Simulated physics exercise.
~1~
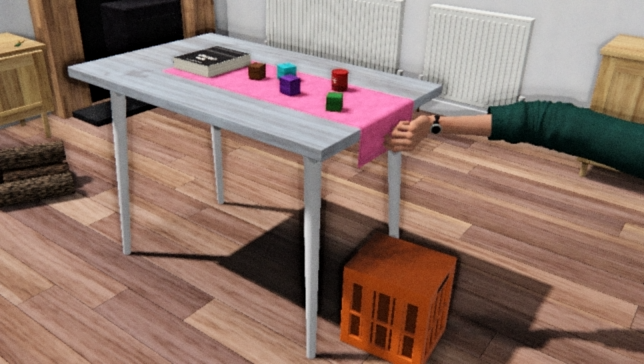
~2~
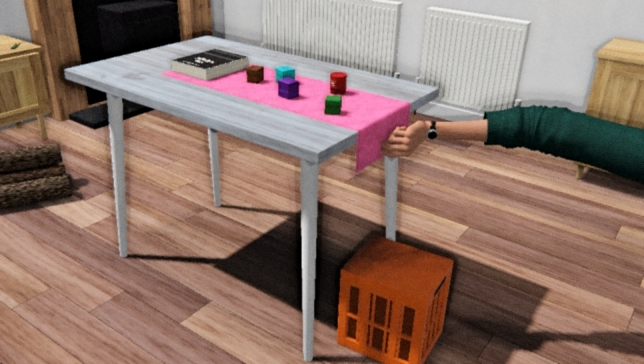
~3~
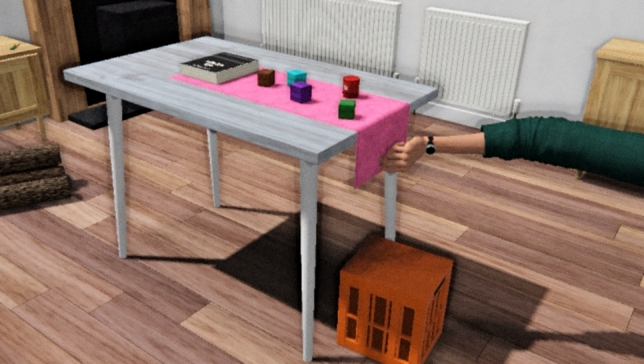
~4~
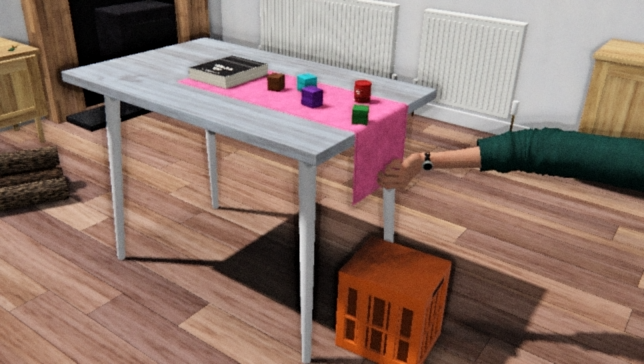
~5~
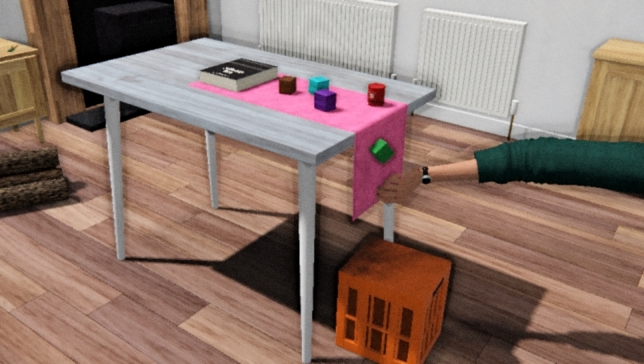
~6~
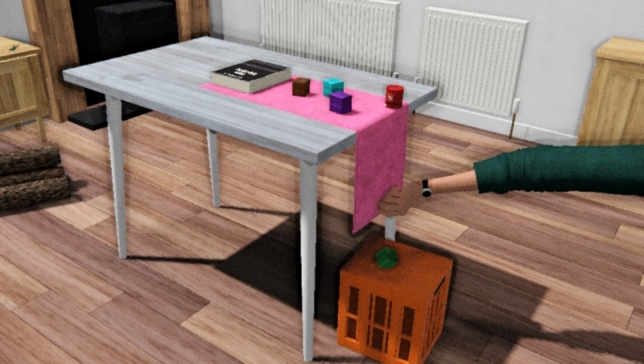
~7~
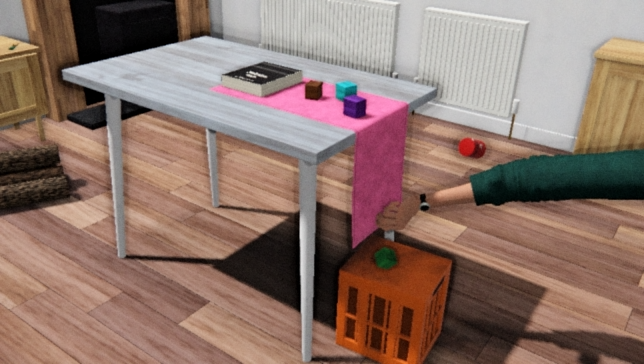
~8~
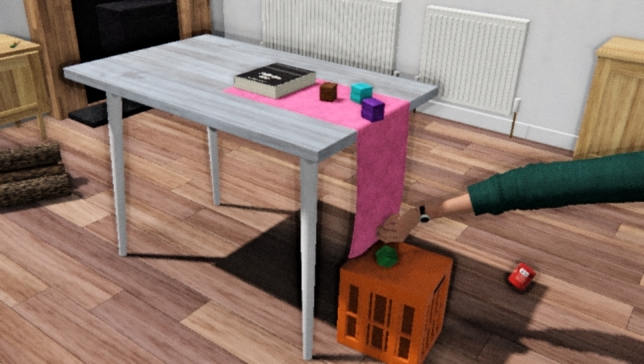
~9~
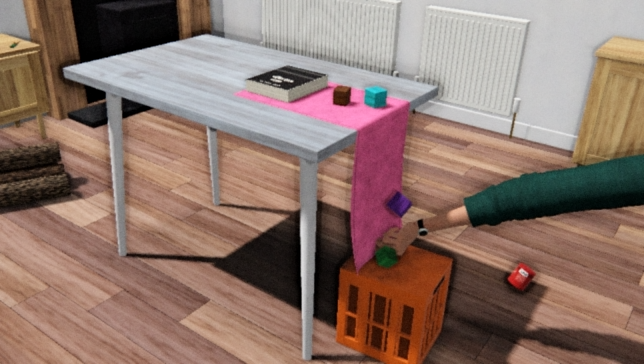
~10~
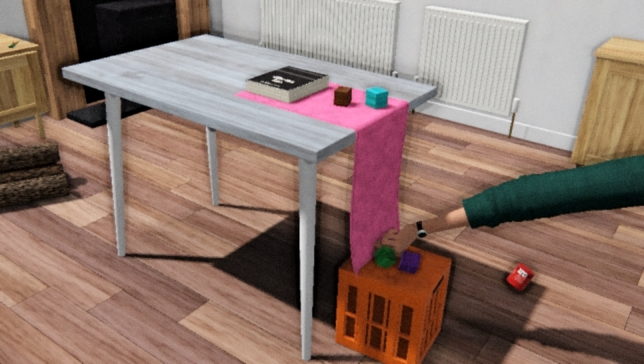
Hand slowly pulling a pink tablecloth down to an orange crate, green cube, red pot and purple cube falling off in turn.
